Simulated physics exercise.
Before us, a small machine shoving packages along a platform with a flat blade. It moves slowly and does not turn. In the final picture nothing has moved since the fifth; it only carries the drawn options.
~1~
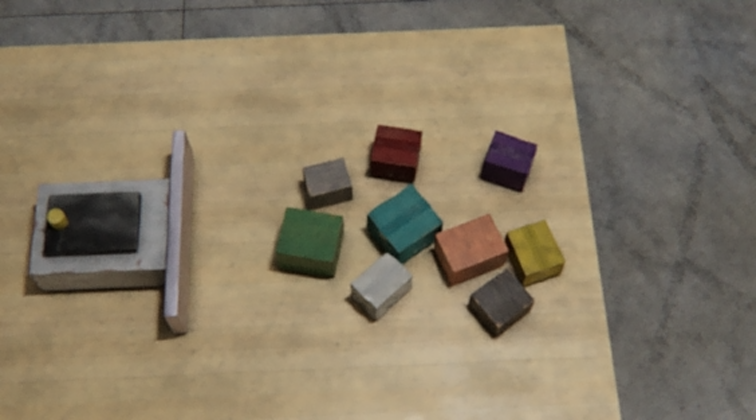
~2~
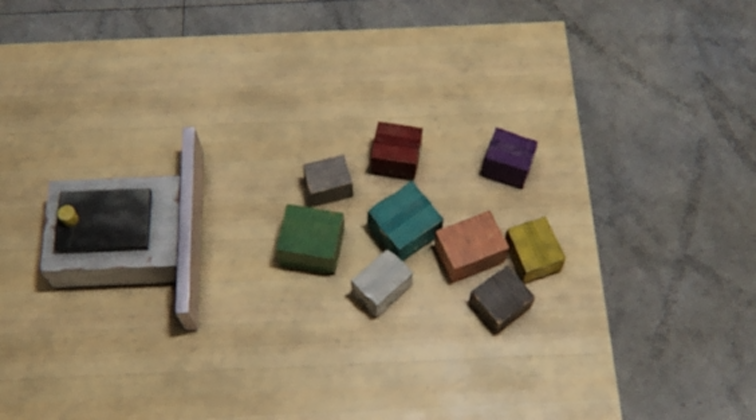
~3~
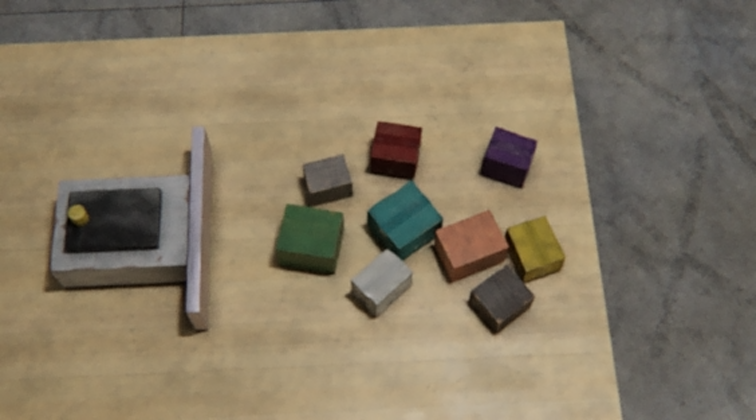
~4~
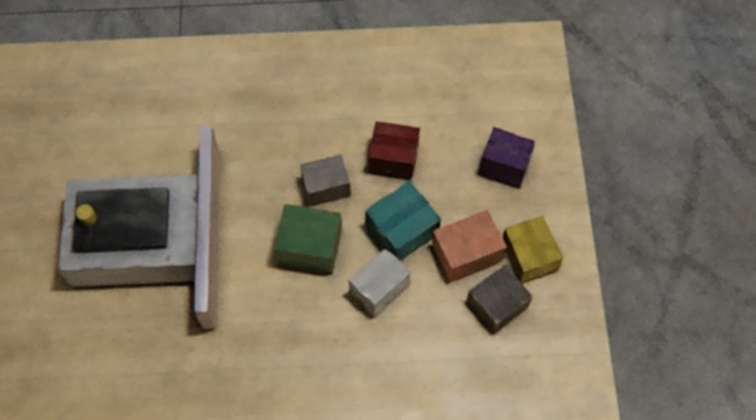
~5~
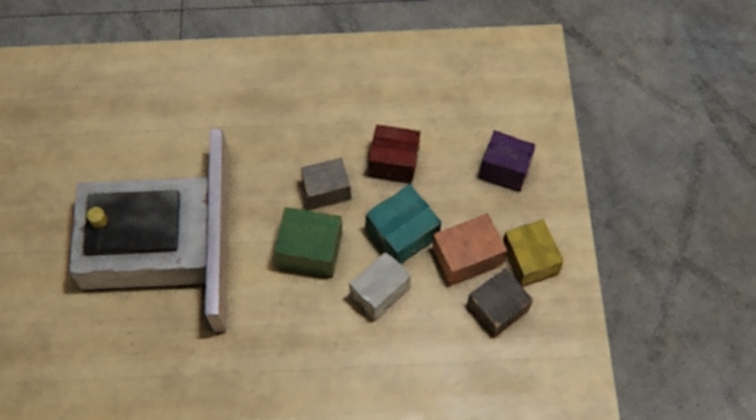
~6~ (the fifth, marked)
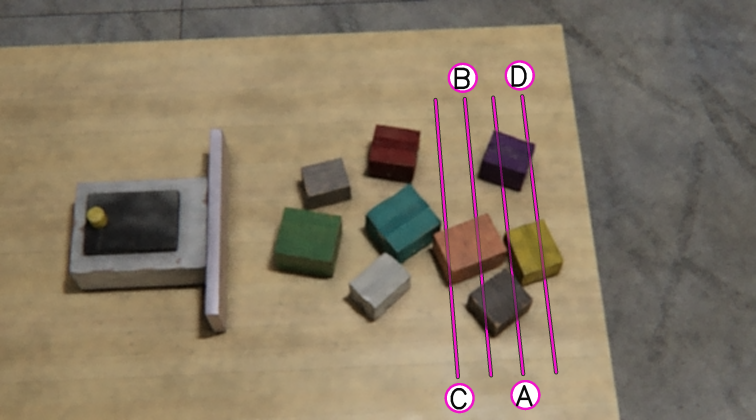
A small grey machine with a flat upright blade crept slowly to the right across a wooden tabletop, while the nine colored blocks scattered in front of it stayed where they were, untouched.
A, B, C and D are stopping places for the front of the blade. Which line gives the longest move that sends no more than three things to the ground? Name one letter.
It should halt at A.
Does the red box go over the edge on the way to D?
No.
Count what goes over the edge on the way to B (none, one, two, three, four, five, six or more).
In all, one.
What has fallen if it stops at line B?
The yellow parcel.
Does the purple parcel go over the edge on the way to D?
Yes.
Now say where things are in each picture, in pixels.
The first picture shows orange crate (470, 249); white box (381, 287); red box (396, 154).
The second picture shows robot (111, 219); yellow parcel (534, 249).
The third picture shows robot (120, 219); turquoise box (405, 222).
The fourth picture shows robot (129, 218); grey crate (326, 180).
The fifth picture shows robot (139, 221); orange crate (469, 249); white box (380, 286); red box (395, 154).
On the marked copy, A at (507, 227); B at (477, 229); C at (446, 230); D at (538, 226).
Taking A. A third of the way, robot (245, 216); turquoise box (423, 226); grey crate (348, 187).
Two thirds of the way, robot (352, 212); yellow parcel (572, 251); orange crate (525, 267).
When it is over, robot (433, 208); yellow parcel over the edge; turquoise box over the edge; three fallen.
As for the rest, B is within the limit but short; C is within the limit but short; D drops four.
